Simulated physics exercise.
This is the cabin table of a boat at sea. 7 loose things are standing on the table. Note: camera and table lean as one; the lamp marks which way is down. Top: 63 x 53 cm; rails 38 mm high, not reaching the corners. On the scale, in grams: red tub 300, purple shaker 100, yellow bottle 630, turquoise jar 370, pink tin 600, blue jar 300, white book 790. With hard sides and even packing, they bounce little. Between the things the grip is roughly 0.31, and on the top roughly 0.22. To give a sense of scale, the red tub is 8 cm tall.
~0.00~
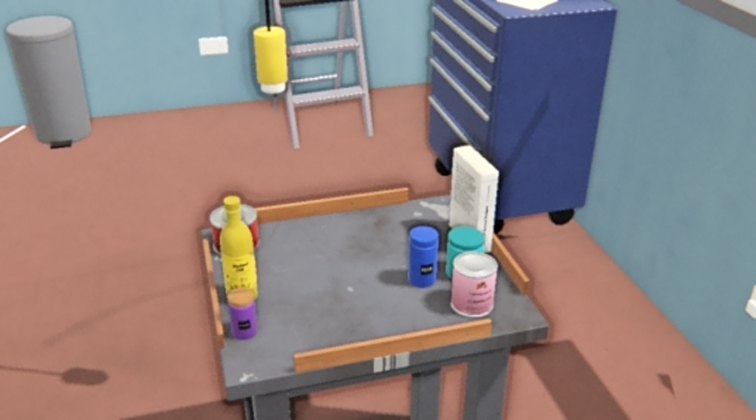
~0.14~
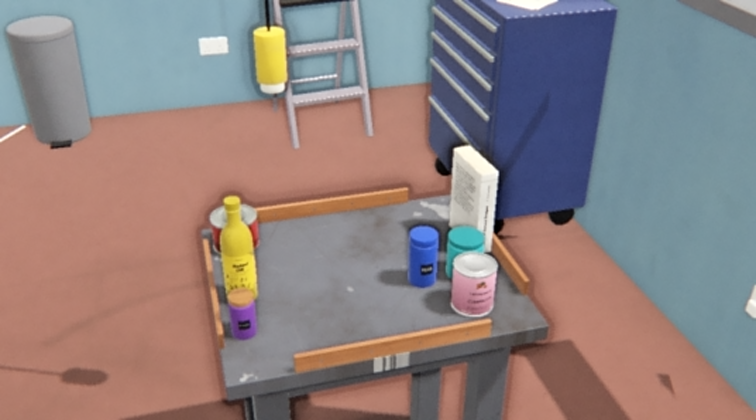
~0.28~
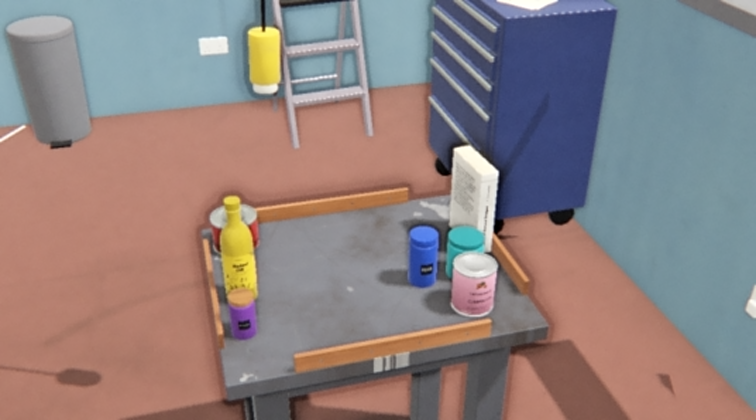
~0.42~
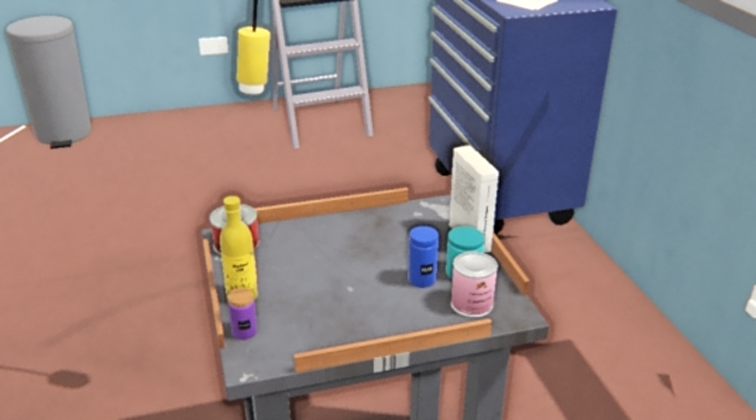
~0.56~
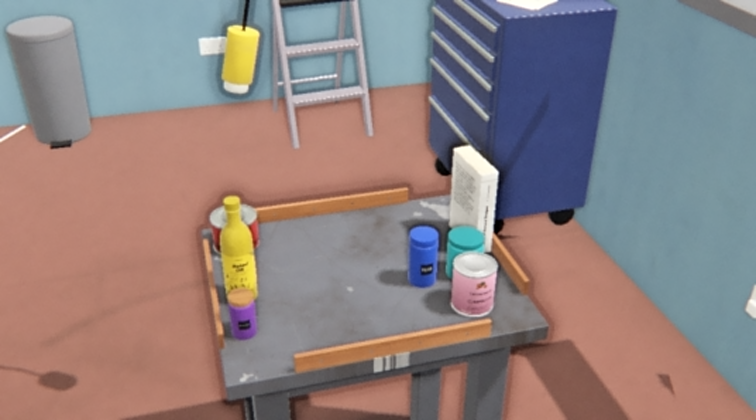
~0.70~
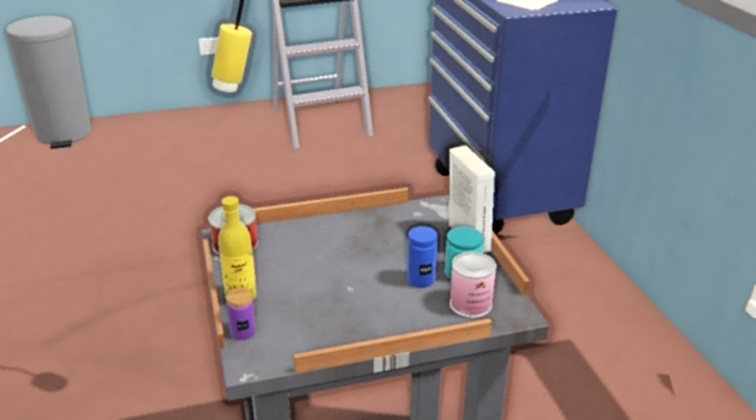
We see a grey table holding a yellow bottle, a white book, jars, tins and a purple shaker, all staying almost still, while a yellow object hanging behind them gradually swings left, away from the ladder.
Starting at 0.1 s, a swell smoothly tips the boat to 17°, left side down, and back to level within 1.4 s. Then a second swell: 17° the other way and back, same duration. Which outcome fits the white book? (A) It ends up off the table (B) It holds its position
The answer is B.
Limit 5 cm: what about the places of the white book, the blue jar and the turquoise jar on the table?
Well, the white book winds up somewhere else; the blue jar remains where it was; and the turquoise jar remains where it was.
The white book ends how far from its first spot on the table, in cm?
Roughly 22 centimetres.
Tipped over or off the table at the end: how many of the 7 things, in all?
My answer is 1.
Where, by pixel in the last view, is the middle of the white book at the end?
Somewhere around (388, 249).
After 1.00 s, boat heeled 14°, left side down; white book 74° off its base near (422, 231); turquoise jar moved 5 cm; pink tin moved 5 cm.
After 1.20 s, boat heeled 7°, left side down; white book on its side near (374, 251); pink tin moved 10 cm; turquoise jar moved 10 cm.
After 2.30 s, boat heeled 16°, right side down; white book on its side near (353, 255); turquoise jar moved 8 cm; pink tin moved 8 cm.
After 2.60 s, boat heeled 7°, right side down; white book on its side near (383, 250); red tub moved 8 cm; purple shaker moved 8 cm.
In the end (3.4 s), toppled on the table, white book; not toppled but over 5 cm from the start, red tub, purple shaker and yellow bottle; the other 3 under 5 cm from the start. In the last view, white book near (388, 249).
